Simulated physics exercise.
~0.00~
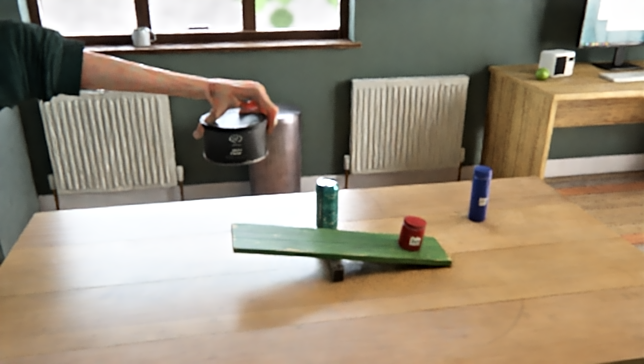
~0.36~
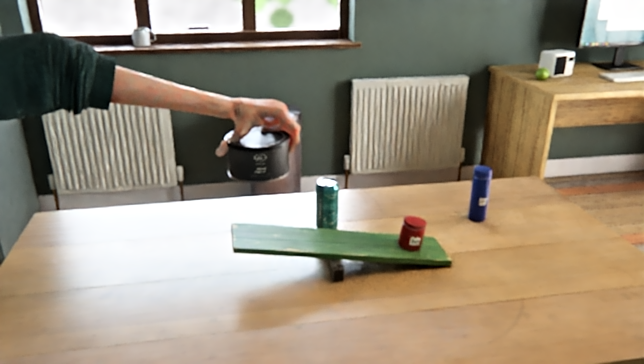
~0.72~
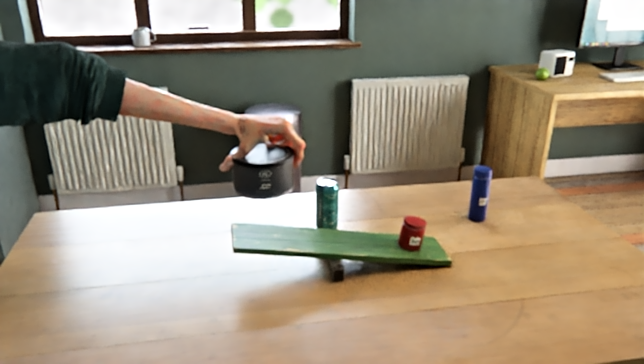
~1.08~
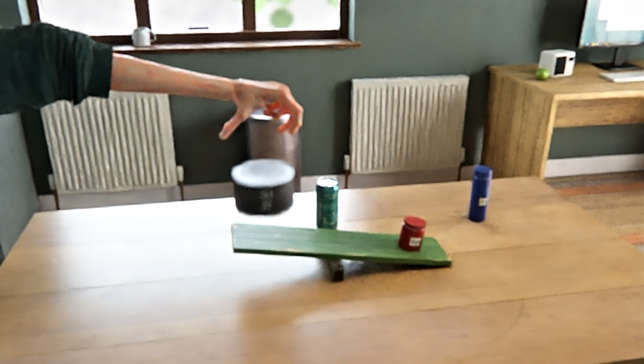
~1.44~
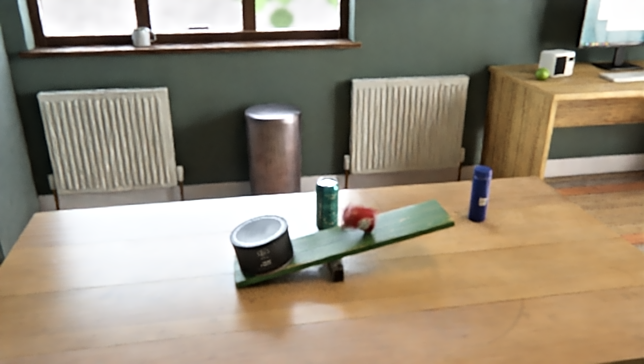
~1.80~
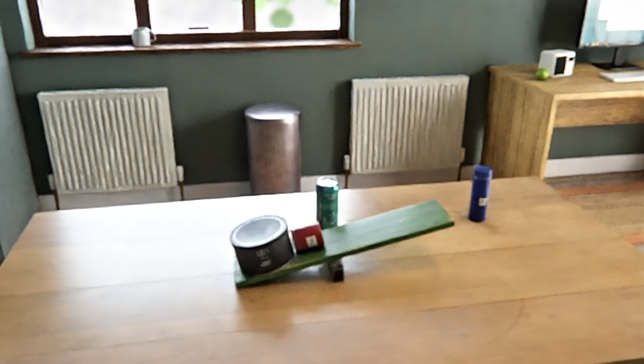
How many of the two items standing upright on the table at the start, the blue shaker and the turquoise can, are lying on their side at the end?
None of them are lying on their side at the end; the blue shaker and the turquoise can both still stand upright.
On a wooden table, a hand holds a black tub over the raised left end of a green plank see-saw and lets it drop; the plank swings over, and a red shaker topples and slides left, ending on its side against the tub.
